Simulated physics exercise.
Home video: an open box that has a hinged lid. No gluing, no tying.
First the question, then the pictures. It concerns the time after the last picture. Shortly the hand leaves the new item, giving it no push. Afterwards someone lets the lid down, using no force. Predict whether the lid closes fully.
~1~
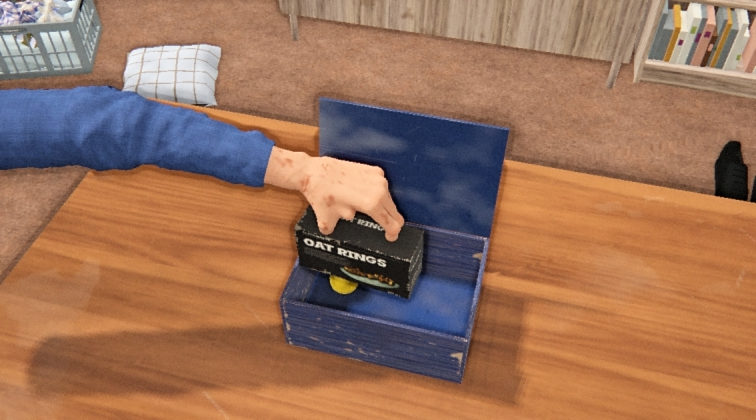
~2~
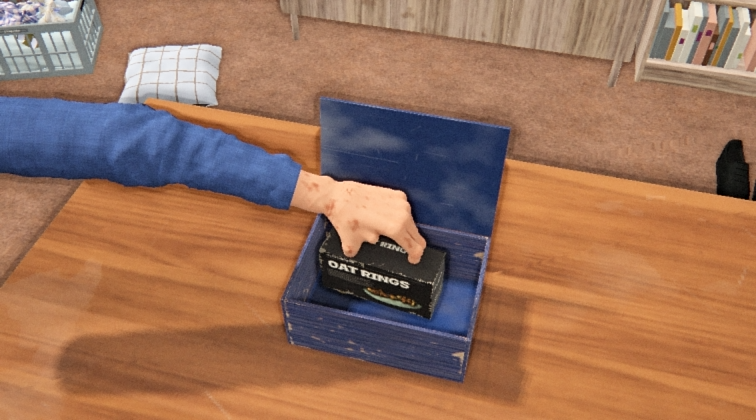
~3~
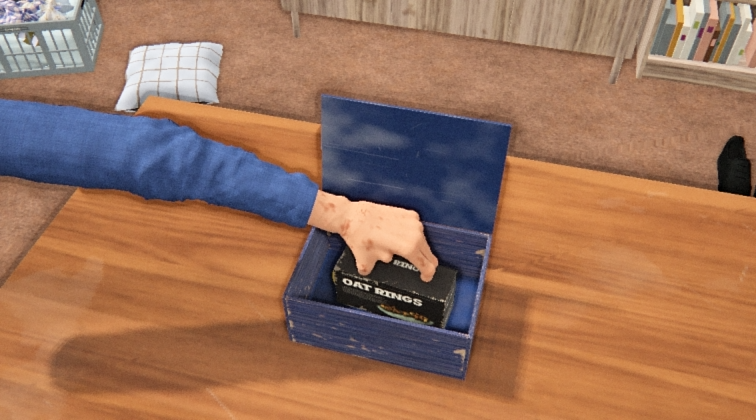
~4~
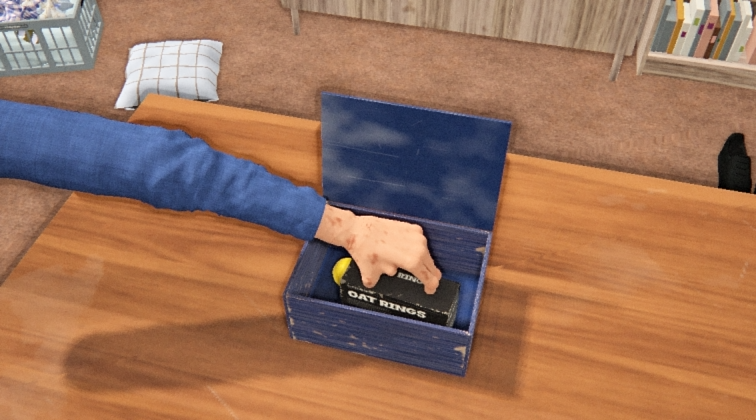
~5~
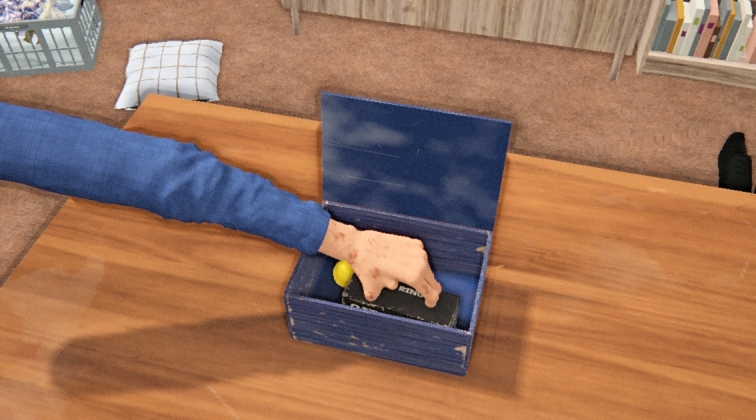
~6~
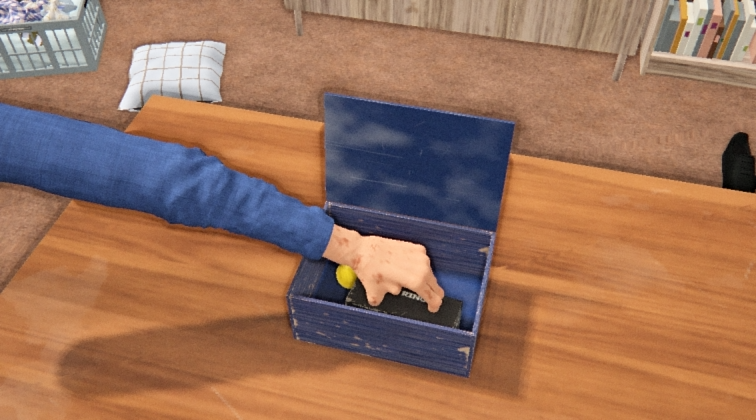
The lid reaches the rim.
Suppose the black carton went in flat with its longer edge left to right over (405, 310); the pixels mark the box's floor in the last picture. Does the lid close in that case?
In that case, no gap is left.
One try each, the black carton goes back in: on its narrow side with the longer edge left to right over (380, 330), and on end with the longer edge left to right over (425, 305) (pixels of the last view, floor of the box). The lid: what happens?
Result of try one: No gap; result of try two: A gap remains.
Then, 1.10 s past the last view, lid starting down.
Then, 1.50 s past the last view, lid 62° above the rim.
Then, 1.80 s past the last view, lid 30° above the rim.
Then, 2.00 s past the last view, lid 3° above the rim.
Finally, lid shut; both still in place. Final places as the last picture's camera would see them, black carton near (404, 316).
